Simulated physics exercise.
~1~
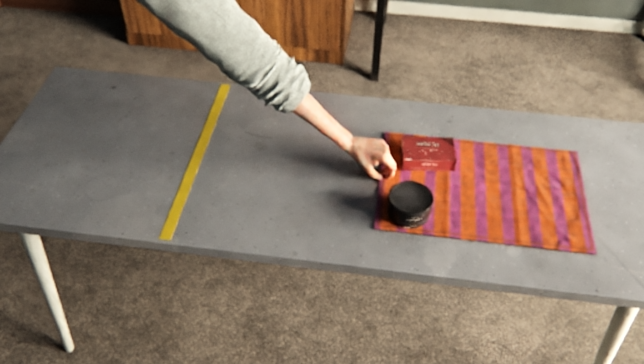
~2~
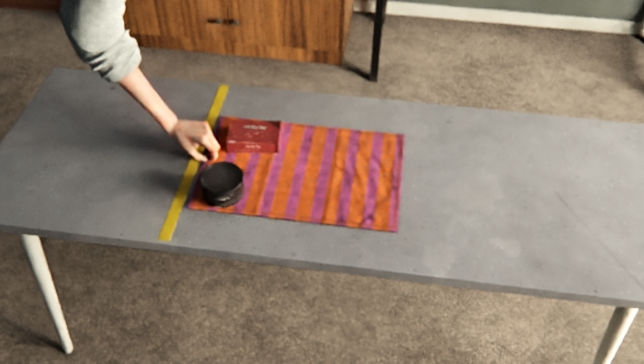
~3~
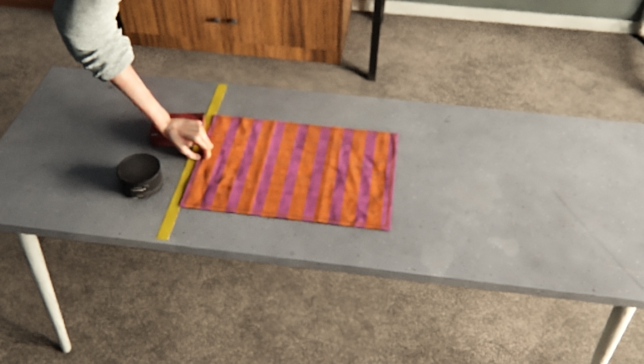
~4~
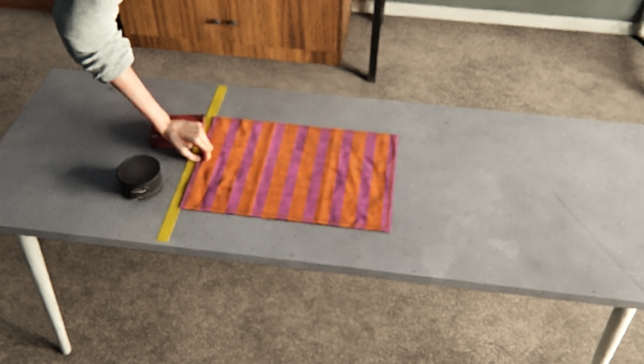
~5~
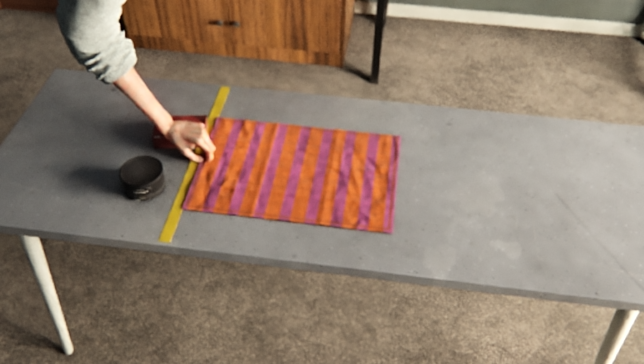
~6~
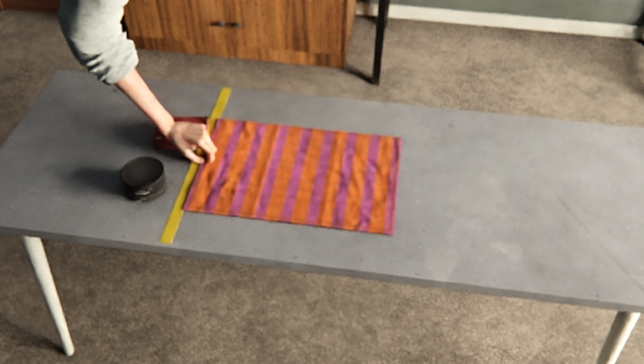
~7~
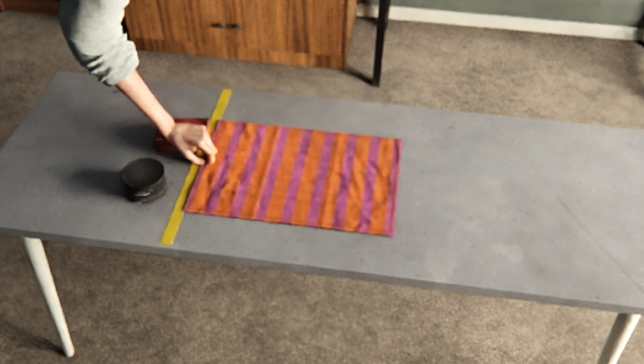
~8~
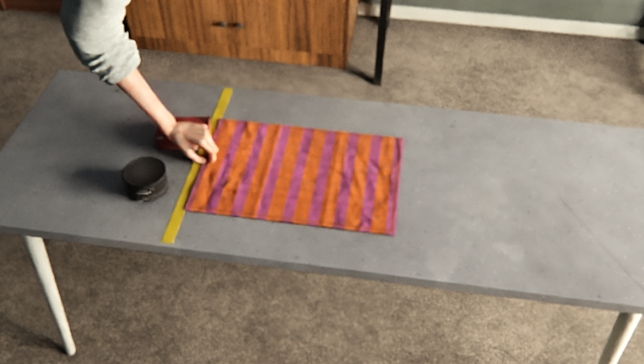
An orange and purple striped cloth lies toward the right of a grey table, seen from above at a slight angle, with a small red packet and a round black tub near its left edge. A hand in a grey sleeve pulls the cloth leftward toward a yellow tape line, carrying both objects along. The cloth stops with its edge at the tape, while the tub and packet slide on off its front. At the end, the tub sits left of the tape, the packet lies partly hidden behind the hand, and the hand stays at the cloth's edge.
